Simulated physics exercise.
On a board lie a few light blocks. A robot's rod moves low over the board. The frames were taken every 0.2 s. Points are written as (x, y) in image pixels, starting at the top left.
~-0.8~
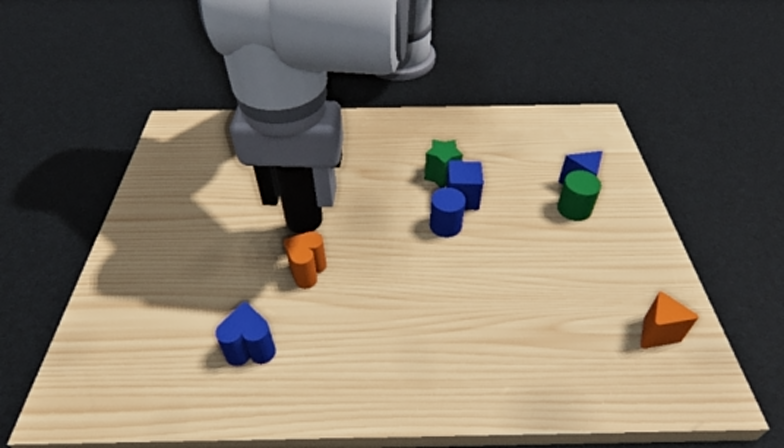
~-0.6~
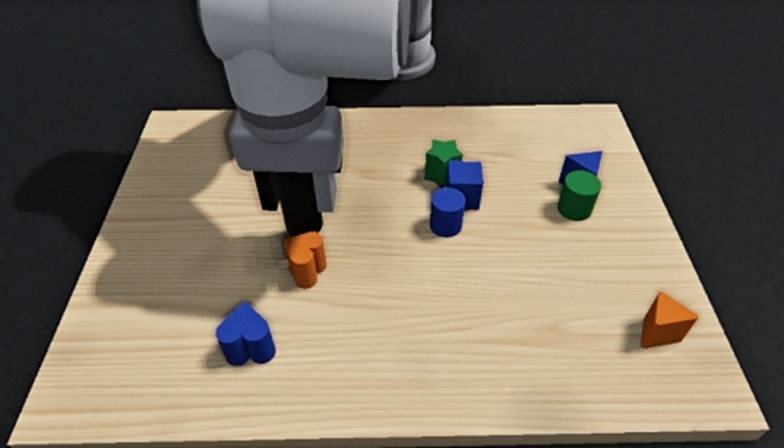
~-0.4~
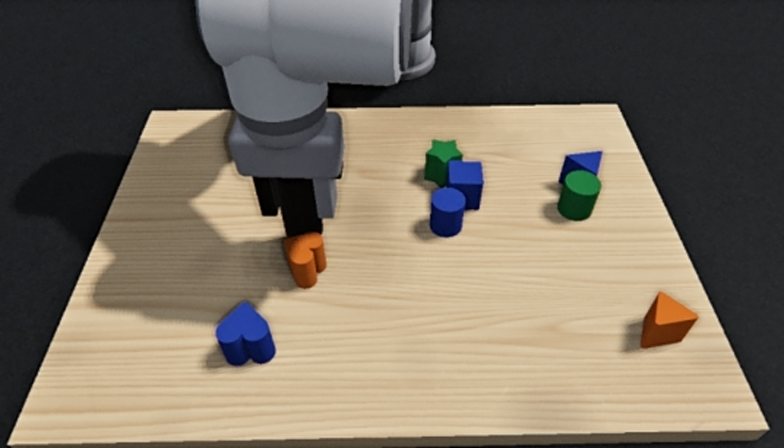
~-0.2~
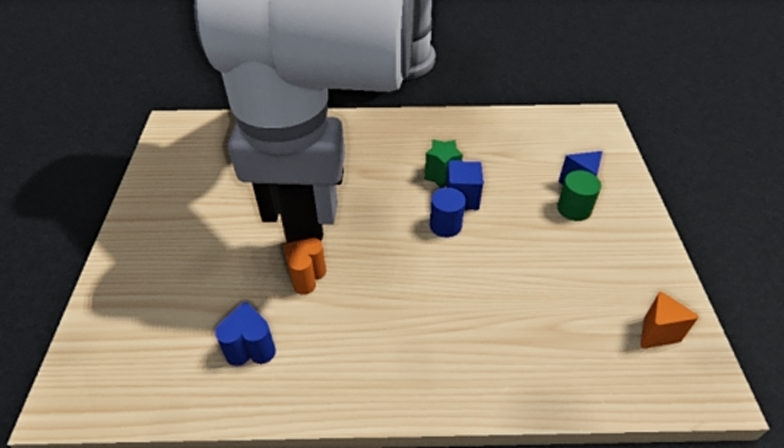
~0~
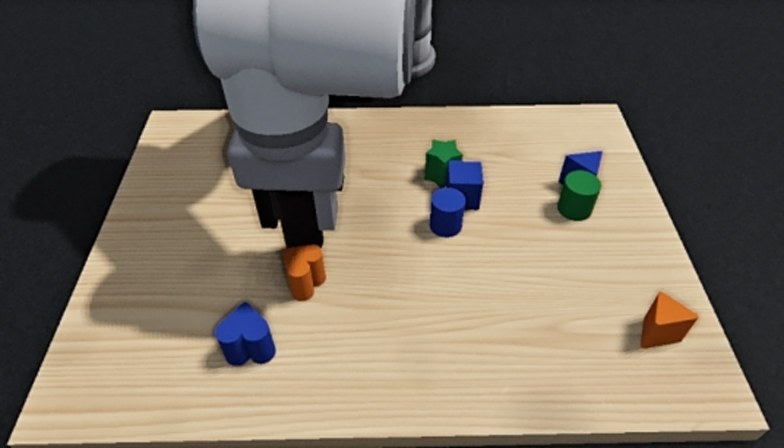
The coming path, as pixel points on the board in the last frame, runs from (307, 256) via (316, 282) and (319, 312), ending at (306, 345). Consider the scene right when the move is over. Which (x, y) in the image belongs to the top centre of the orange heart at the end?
My estimate: (289, 356).
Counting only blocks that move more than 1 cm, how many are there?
I expect one block to move.
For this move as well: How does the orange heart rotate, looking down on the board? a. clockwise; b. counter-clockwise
a
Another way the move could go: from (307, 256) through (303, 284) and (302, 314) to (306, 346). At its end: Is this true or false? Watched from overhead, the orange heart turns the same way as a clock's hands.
True.
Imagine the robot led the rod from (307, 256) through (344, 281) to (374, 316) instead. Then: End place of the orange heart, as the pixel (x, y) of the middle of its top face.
At the end it should sit near (309, 274).
On the path given first. One third of the way, rod (314, 271); orange heart (301, 287), turned 30° clockwise.
Two thirds of the way, rod (316, 301); orange heart (299, 320), turned 40° clockwise.
At the end, rod (304, 333); blue heart not moved; orange heart (289, 356), turned 30° clockwise.
